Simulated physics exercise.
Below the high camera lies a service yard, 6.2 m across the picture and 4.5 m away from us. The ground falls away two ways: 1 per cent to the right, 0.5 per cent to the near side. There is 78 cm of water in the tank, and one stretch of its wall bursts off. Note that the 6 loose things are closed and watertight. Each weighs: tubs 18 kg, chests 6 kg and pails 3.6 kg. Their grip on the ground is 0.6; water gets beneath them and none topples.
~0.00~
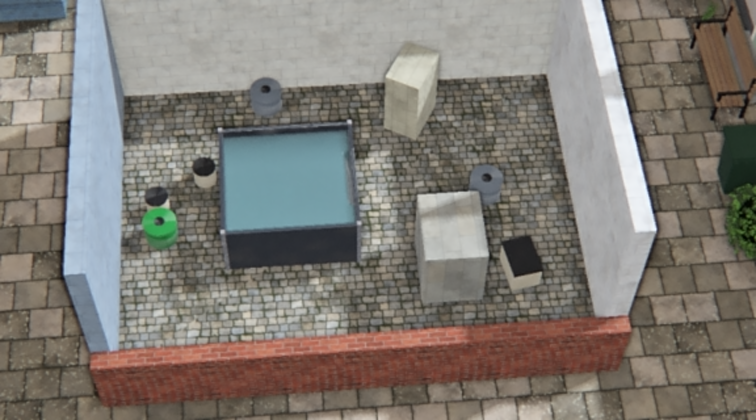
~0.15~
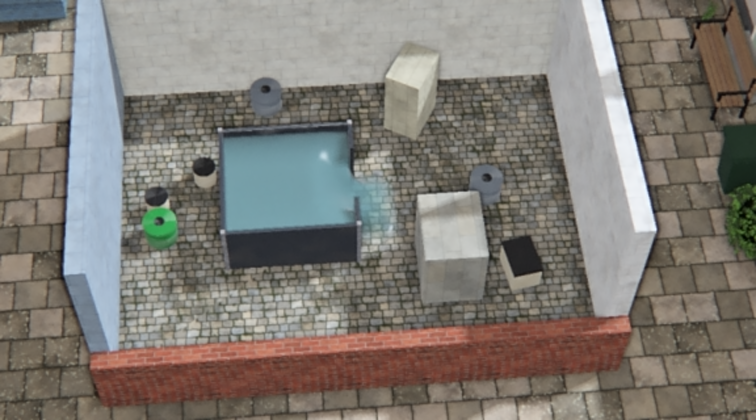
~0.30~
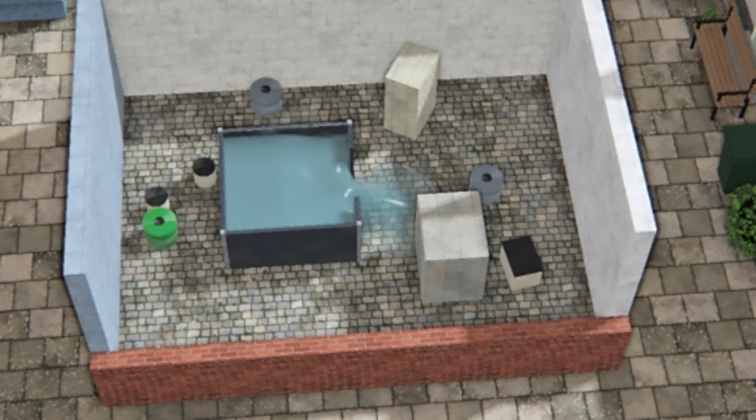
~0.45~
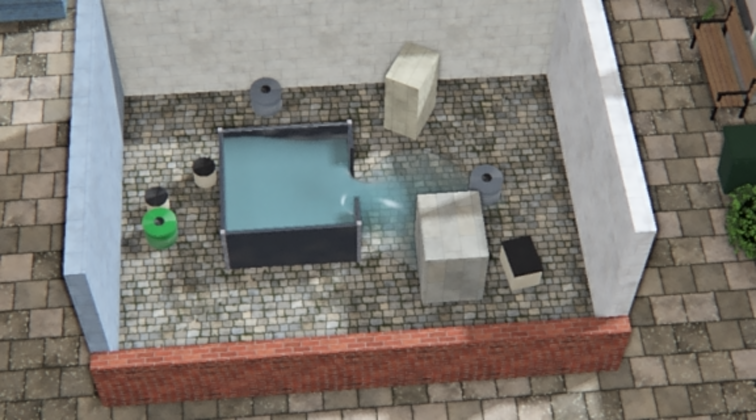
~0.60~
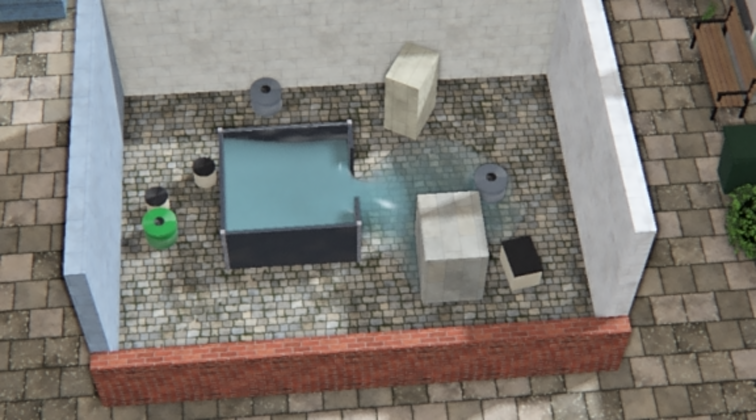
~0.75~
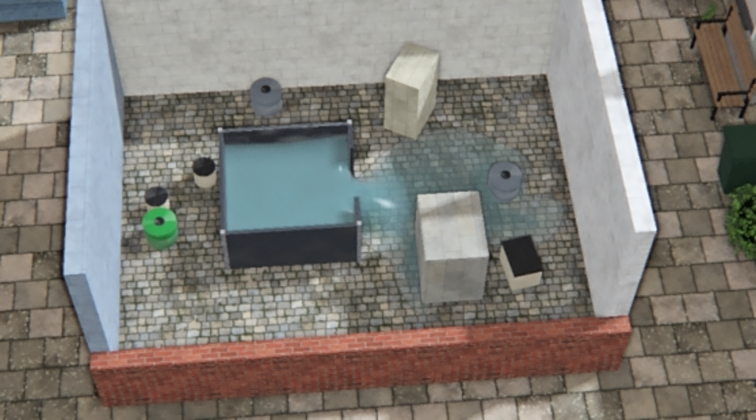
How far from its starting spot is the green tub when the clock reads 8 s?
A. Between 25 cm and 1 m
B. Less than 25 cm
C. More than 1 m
The answer is B.
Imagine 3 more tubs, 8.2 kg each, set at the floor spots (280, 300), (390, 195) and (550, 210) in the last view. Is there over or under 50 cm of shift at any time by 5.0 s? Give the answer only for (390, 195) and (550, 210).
Order kept: Exceeds it, exceeds it.
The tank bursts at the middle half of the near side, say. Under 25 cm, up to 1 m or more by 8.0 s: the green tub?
My answer is that the green tub is flushed far out.
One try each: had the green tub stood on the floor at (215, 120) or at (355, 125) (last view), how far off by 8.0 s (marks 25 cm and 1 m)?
Order of tries: It keeps its spot; it keeps its spot.
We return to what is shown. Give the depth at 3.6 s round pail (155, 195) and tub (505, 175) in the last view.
Some 0 cm at the first, some 12 cm at the second.
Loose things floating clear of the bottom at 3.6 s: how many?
The number is 1.
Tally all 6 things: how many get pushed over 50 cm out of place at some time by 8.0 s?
Total: 1.
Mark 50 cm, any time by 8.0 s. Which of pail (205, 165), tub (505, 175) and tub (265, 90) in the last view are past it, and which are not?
Taking them in order: Fell shy, exceeded and fell shy.
After 1.6 s the green tub is near (159, 222), 0.0 m from its start, aground; 1 afloat.
After 3.6 s the green tub is near (159, 222), 0.0 m from its start, aground; 1 afloat.
After 5.6 s the green tub is near (159, 222), 0.0 m from its start, aground; 2 afloat.
After 8.0 s the green tub is near (159, 222), 0.0 m from its start, aground; 3 afloat.
